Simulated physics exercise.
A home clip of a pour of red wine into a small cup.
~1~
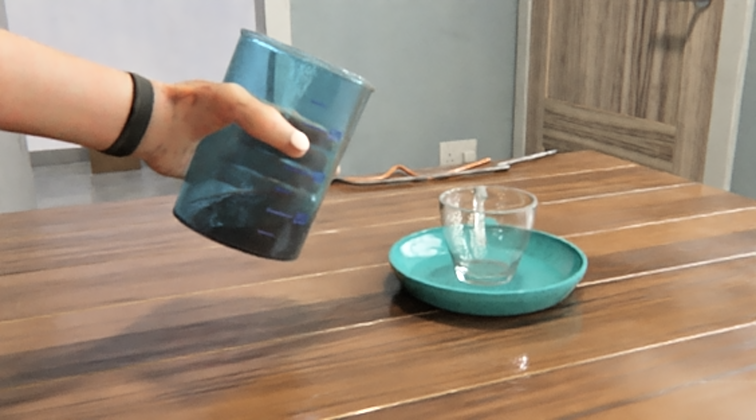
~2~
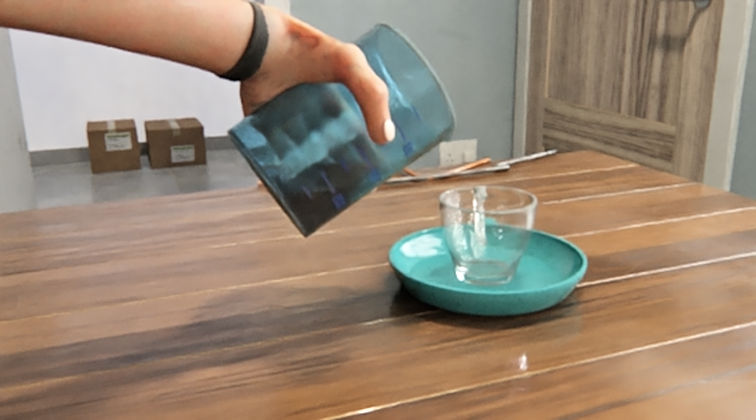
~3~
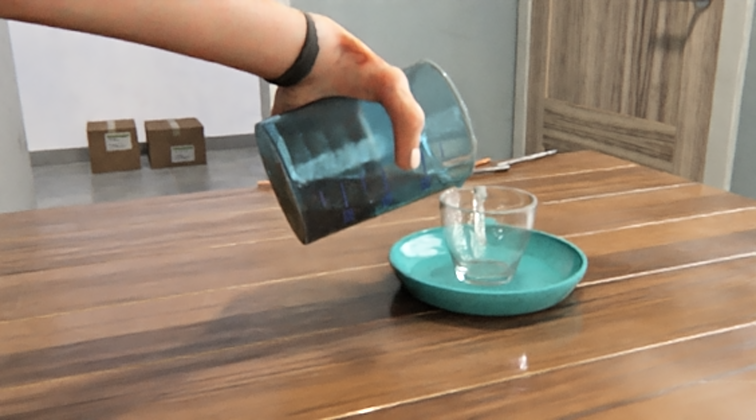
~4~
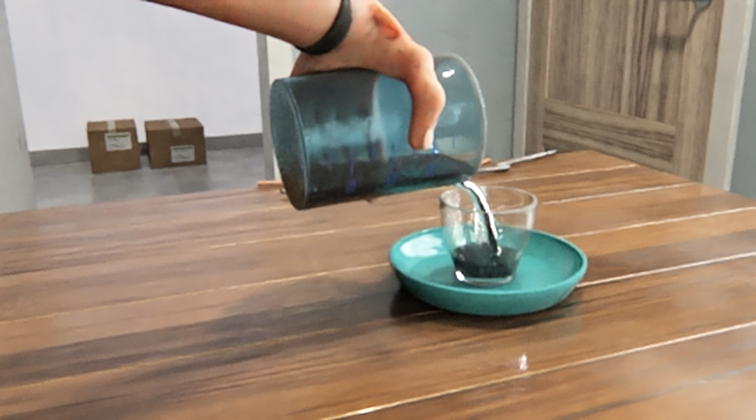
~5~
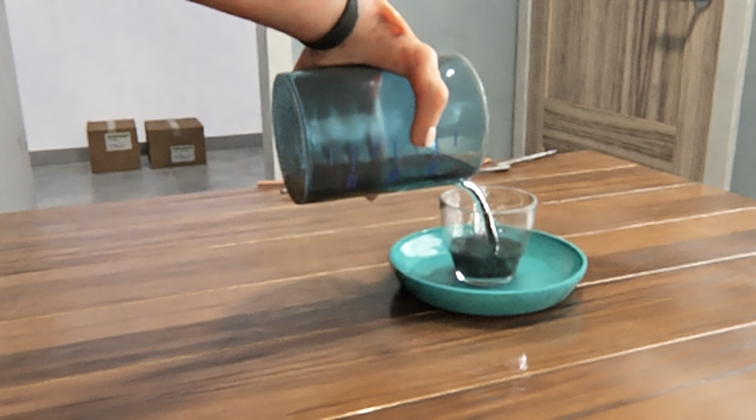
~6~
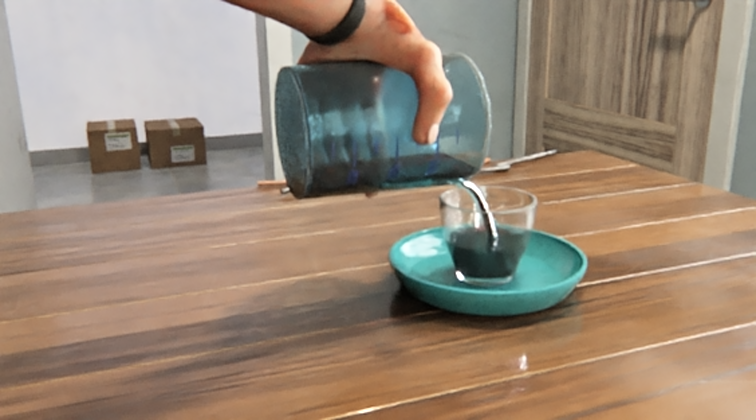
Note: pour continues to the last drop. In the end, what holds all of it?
Chances are the saucer won't be needed.
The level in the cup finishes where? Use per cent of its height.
I'd put it at around 70 per cent.
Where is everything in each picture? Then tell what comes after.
In the first frame, a hand has the beaker; beaker (273, 145) tipped 25° with all of its load; cup (487, 233) empty; saucer (538, 296) dry.
In the second frame, the beaker is tipped; beaker (343, 130) tipped 60° with all of its load; cup (487, 233) empty.
In the third frame, the beaker is tipped; beaker (366, 151) tipped 75° with all of its load; cup (487, 233) empty.
In the fourth frame, the stream is running; beaker (377, 130) tipped 85° with about three quarters of its load; cup about a quarter full, surface at (486, 253).
In the fifth frame, the stream is running; beaker (378, 127) tipped 85° with about two thirds of its load; cup (487, 233) about a third full.
In the sixth frame, the stream is running; beaker (380, 124) tipped 90° with about half of its load; cup about half full, surface at (486, 239); saucer (538, 296) dry.
Shortly, the cup is about two thirds full; the saucer is dry.
At the finish, the cup is about two thirds full; the saucer is dry.
